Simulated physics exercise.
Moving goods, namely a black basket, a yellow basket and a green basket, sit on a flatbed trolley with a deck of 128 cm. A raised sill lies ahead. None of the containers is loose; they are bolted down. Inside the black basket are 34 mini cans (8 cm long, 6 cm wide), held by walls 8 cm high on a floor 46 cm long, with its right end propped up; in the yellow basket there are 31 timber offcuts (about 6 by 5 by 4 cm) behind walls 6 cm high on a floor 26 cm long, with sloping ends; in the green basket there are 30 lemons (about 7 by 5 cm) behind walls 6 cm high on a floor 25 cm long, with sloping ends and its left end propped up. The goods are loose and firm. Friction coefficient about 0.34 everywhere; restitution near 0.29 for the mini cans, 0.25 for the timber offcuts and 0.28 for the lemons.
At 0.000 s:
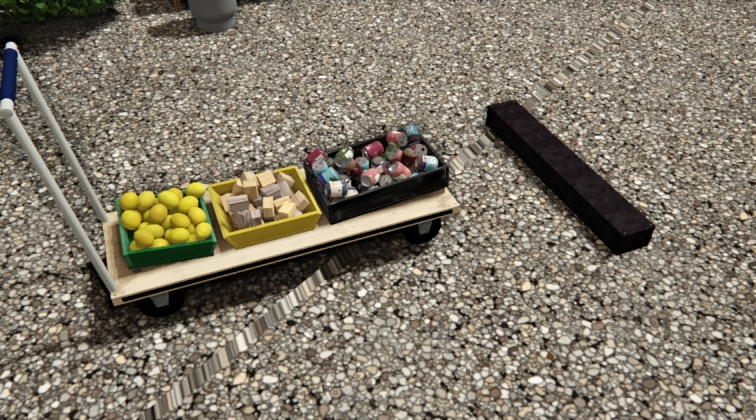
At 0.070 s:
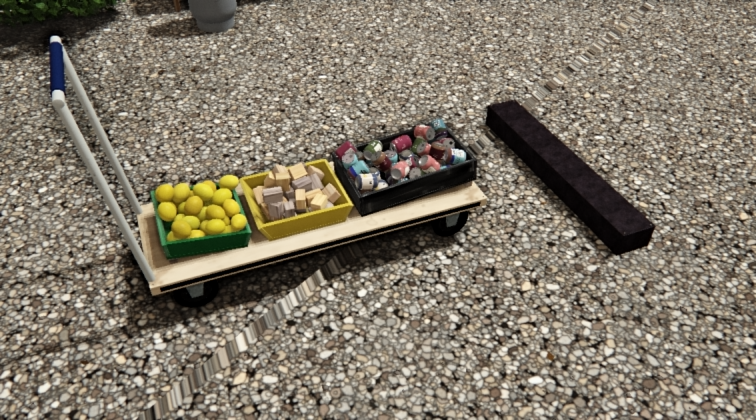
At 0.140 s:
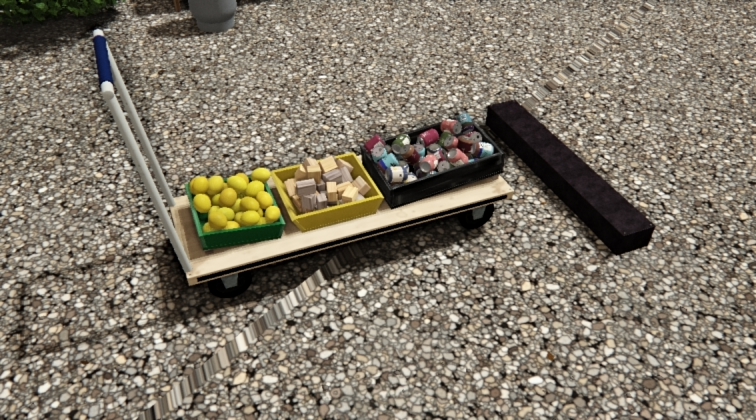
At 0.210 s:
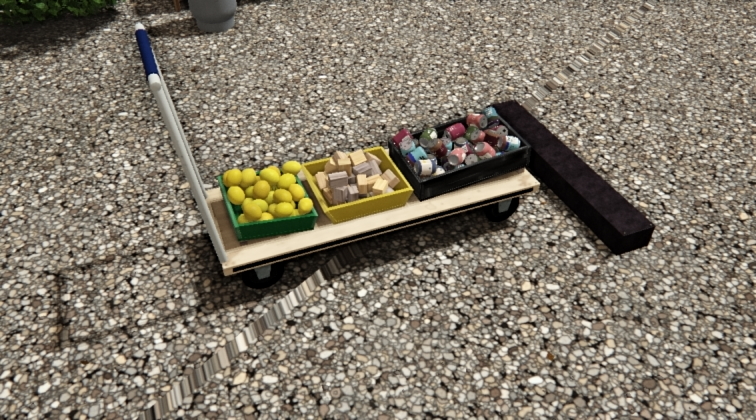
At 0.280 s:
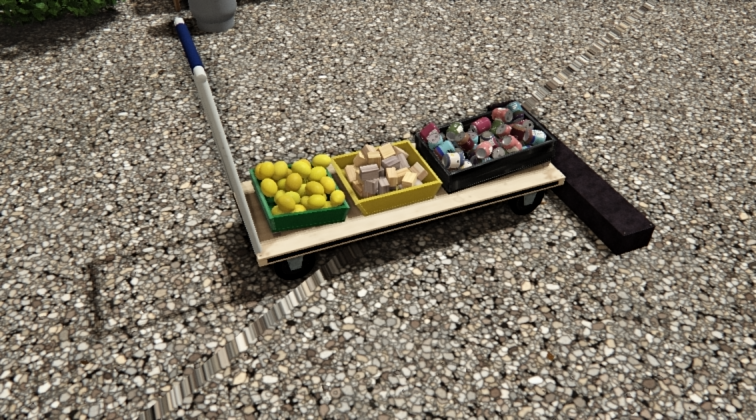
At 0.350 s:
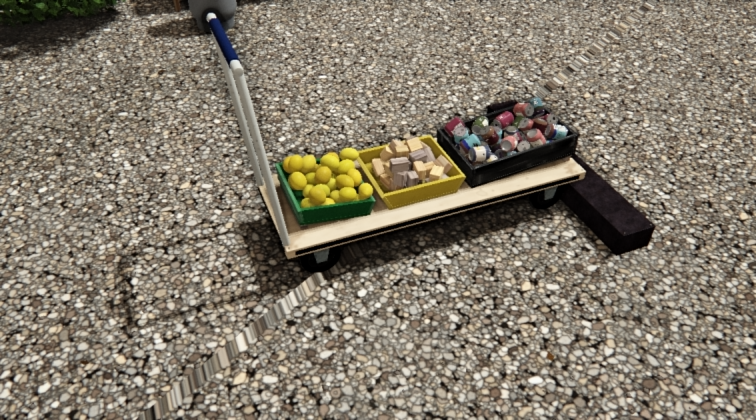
On a pebbled surface, a flatbed trolley carrying a green basket of lemons, a yellow basket of wooden blocks and a black basket of small cans rolls steadily to the right toward a dark raised sill, its load staying inside.
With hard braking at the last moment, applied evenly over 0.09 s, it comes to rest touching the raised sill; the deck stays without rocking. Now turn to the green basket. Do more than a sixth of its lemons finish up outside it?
Yes.
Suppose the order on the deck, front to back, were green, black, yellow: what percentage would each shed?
In that arrangement the black basket sheds 0 per cent of its load, the yellow basket 10 per cent, and the green basket 40 per cent.
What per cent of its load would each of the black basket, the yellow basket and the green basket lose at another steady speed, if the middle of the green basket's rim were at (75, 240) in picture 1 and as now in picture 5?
Result - black basket: 10 per cent; yellow basket: 20 per cent; green basket: 50 per cent.
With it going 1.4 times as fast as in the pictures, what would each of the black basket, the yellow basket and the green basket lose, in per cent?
Black basket 10, yellow basket 20, green basket 50 per cent.
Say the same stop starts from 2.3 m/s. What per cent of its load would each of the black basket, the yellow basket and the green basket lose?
Black basket 0 %, yellow basket 10 %, green basket 40 %.
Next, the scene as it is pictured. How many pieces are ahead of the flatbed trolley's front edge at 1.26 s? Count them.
I'd put it at some 0 pieces.
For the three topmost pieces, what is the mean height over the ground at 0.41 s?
About 36 cm up, on average.
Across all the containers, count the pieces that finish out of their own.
Taken together it comes to about 12.
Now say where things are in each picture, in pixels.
In the first frame (places track the rim corner closest to us here), green basket (127, 253); black basket (331, 204); 61 cm to go; all still inside.
In the second frame, green basket (166, 243); black basket (362, 196); 49 cm to go.
In the third frame, green basket (203, 234); black basket (393, 188); 37 cm to go.
In the fourth frame, green basket (238, 225); black basket (422, 181); 24 cm to go.
In the fifth frame, green basket (273, 217); black basket (451, 174); 12 cm to go.
In the sixth frame, green basket (301, 209); black basket (474, 168); stopping; all still inside.
After 0.41 s, the black basket has all 34, the yellow basket has all 31 and the green basket is down by 3 of 30.
After 0.53 s, the black basket has all 34, the yellow basket is down by 2 of 31 and the green basket is down by 8 of 30.
After 0.76 s, the black basket has all 34, the yellow basket is down by 3 of 31 and the green basket is down by 9 of 30.
Final count (at 1.26 s), the black basket has all 34, the yellow basket is down by 3 of 31 and the green basket is down by 10 of 30. Asked share, 10 of 30, 33 per cent.
